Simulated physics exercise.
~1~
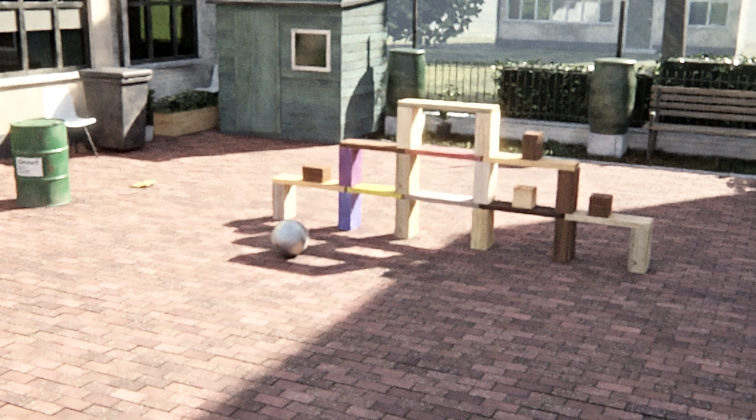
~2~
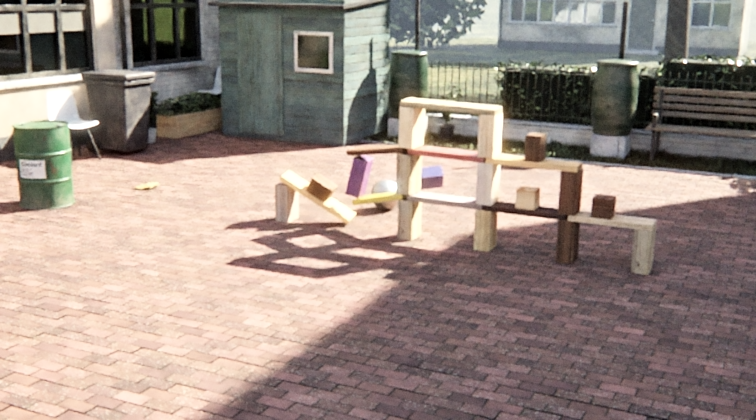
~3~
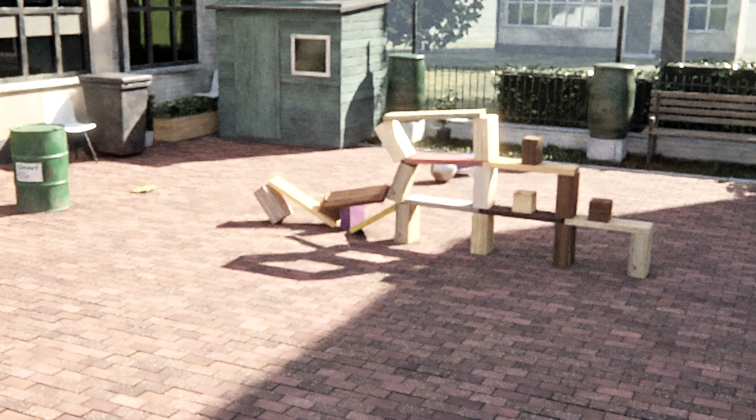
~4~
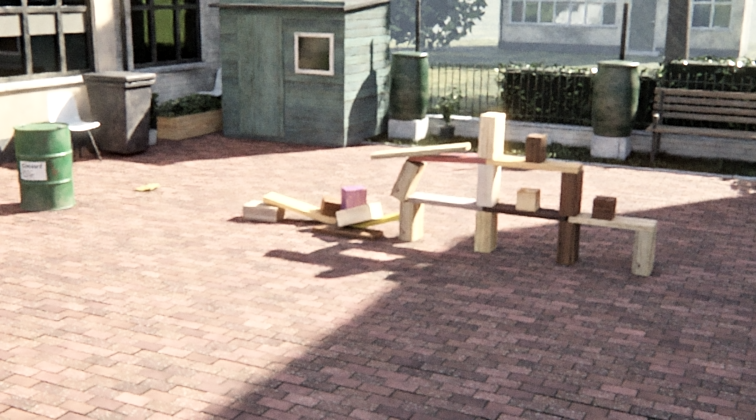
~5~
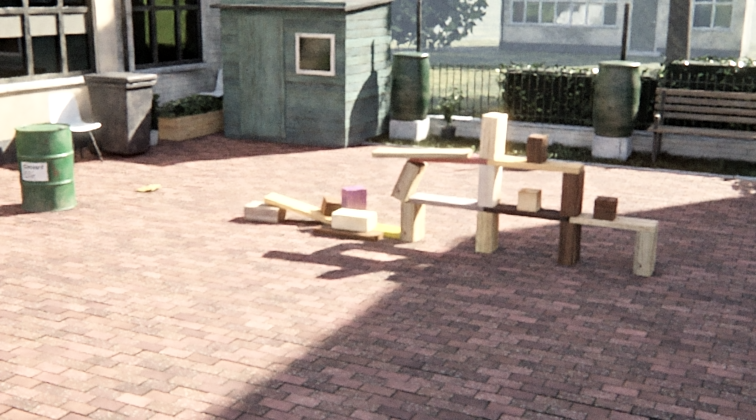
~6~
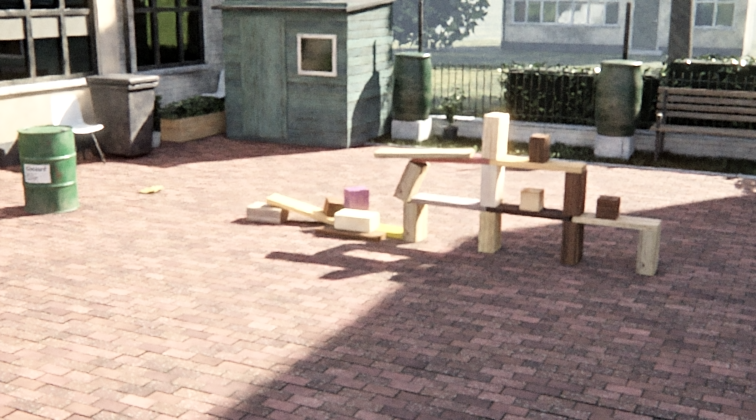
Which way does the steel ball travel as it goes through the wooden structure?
The steel ball moves to the right, heading away behind the structure.
In a brick-paved courtyard, a steel ball rolled into the left side of a structure of wooden posts and planks, knocking out the blue and purple posts, and that side collapsed into a heap while the right side stayed standing.
